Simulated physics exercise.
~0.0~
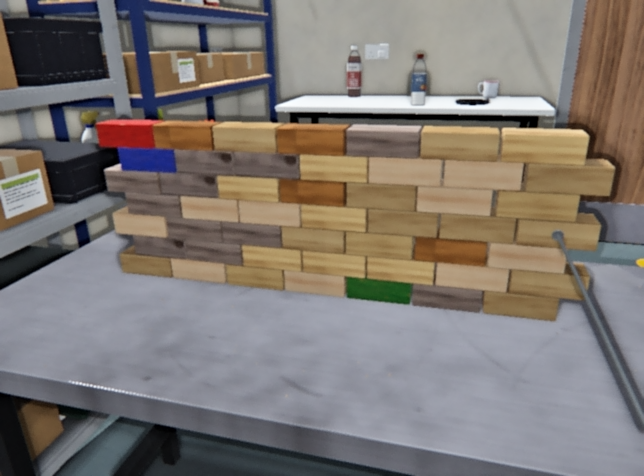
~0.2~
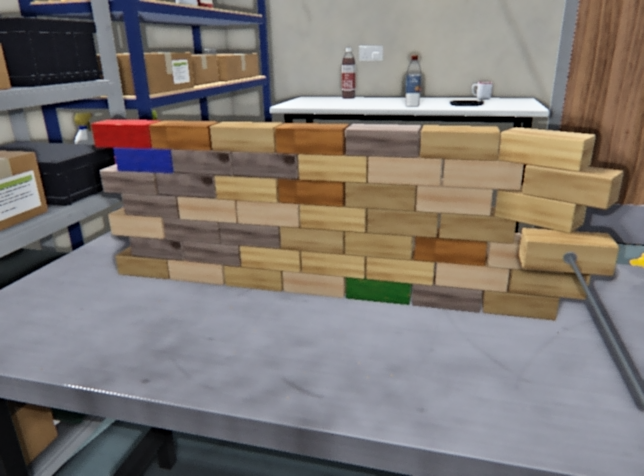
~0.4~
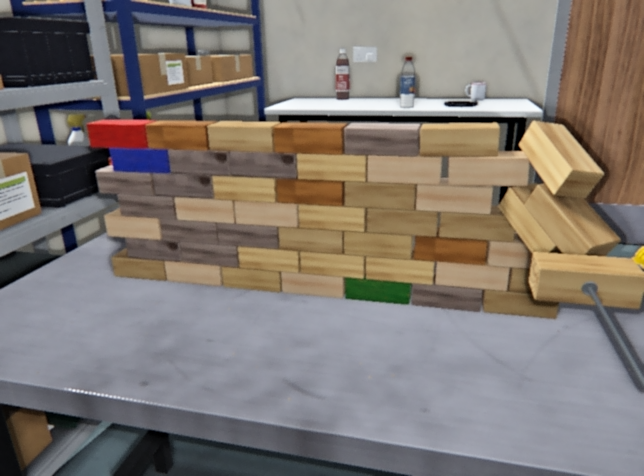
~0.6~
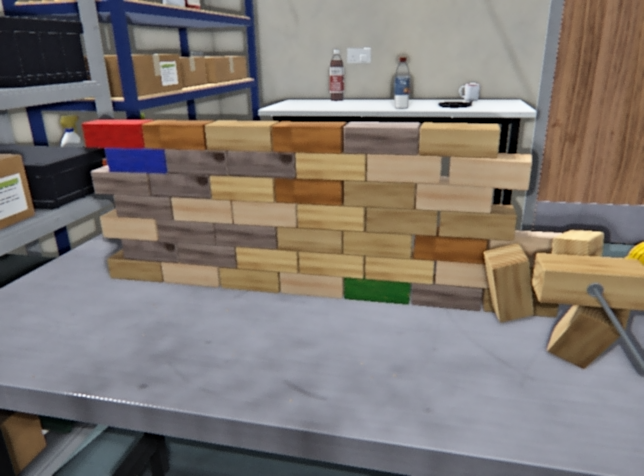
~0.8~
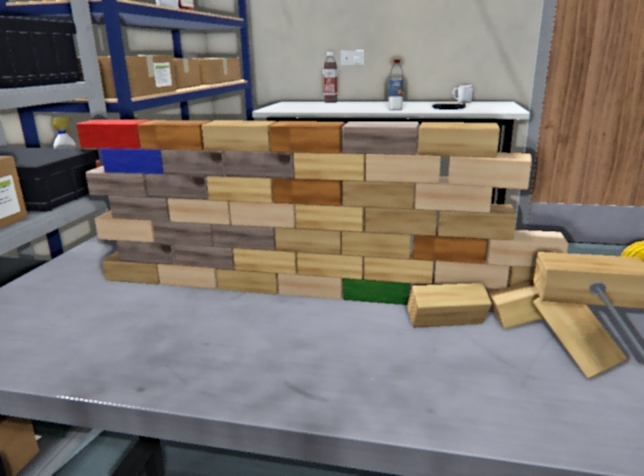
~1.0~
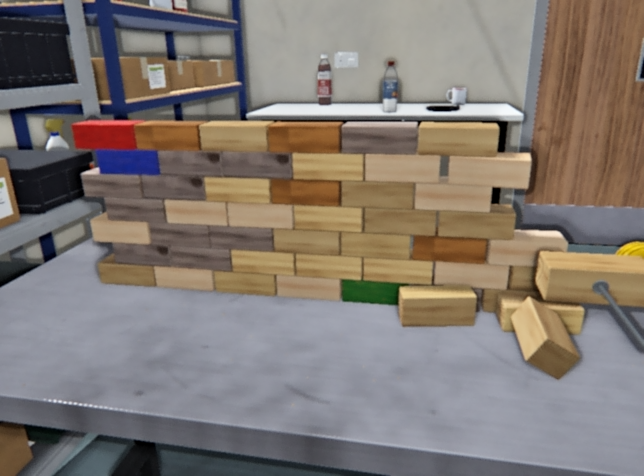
On a gray table in a storage room, a thin rod drew a wooden block out of the right end of a toy block wall, and a few blocks above tumbled onto the tabletop, while the rest, including the red one, stayed standing.
